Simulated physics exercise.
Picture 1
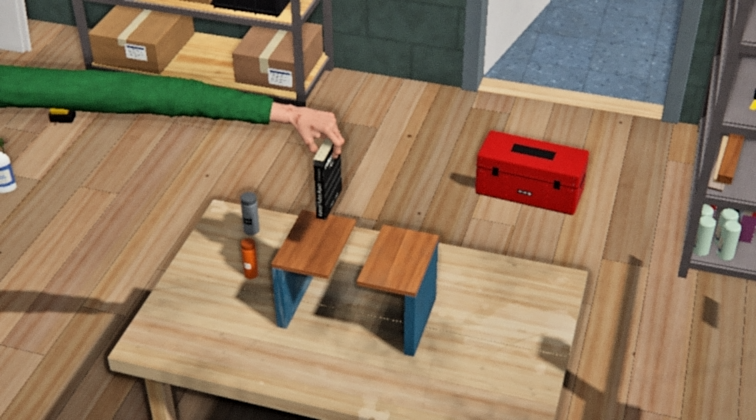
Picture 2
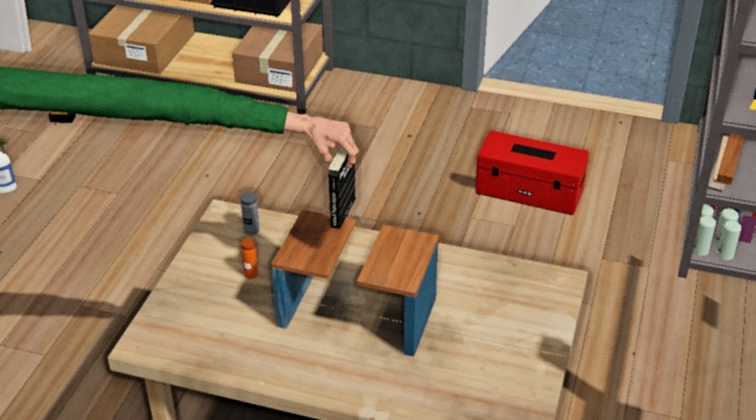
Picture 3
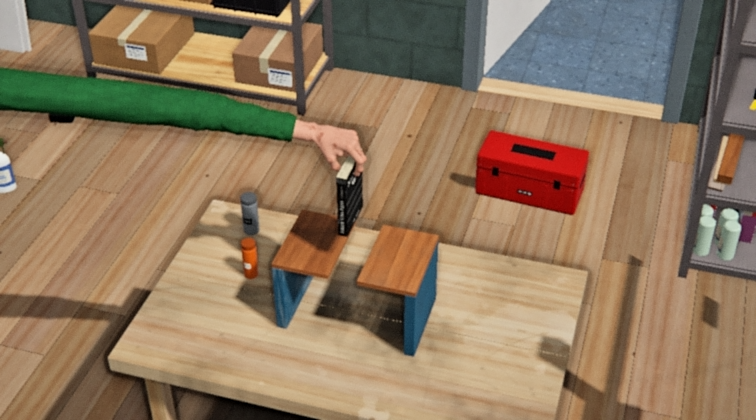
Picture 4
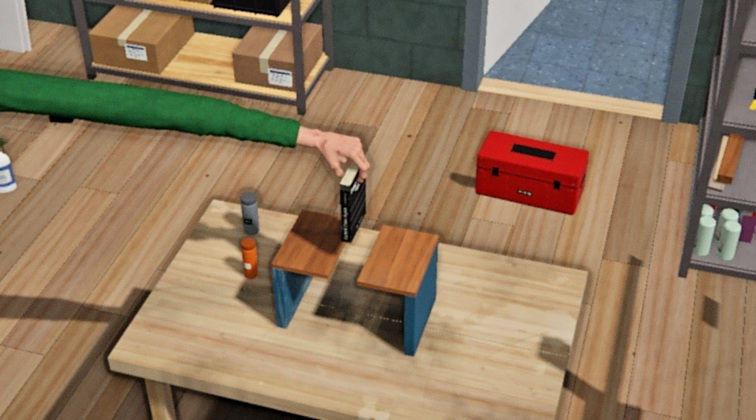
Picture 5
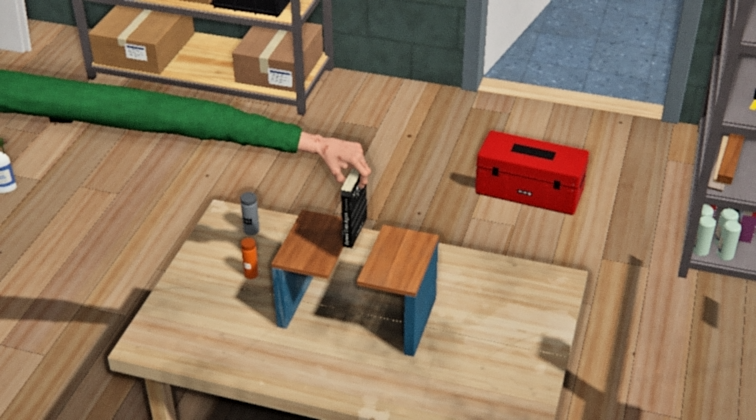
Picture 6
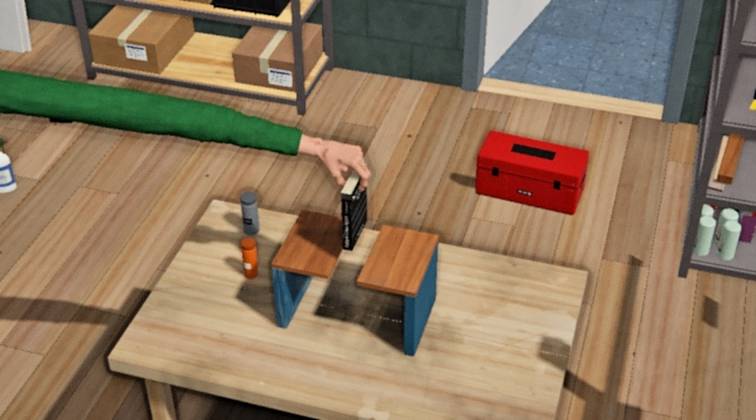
A green-sleeved arm moves a black book rightward over a stand's gap and holds it still.
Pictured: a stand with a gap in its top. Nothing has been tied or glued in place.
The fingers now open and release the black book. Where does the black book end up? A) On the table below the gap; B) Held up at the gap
(A) On the table below the gap.
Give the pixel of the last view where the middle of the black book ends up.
In the last picture, near pixel (356, 288).
Then, 0.20 s past the last view, black book displaced a little near (355, 222).
Then, 0.30 s past the last view, black book displaced about its own width near (356, 263).
Then, 0.40 s past the last view, black book displaced well along near (356, 282).
Finally, moved from the start, black book; the other 2 still in place. Final places as the last picture's camera would see them, black book near (356, 288). The book drops through.
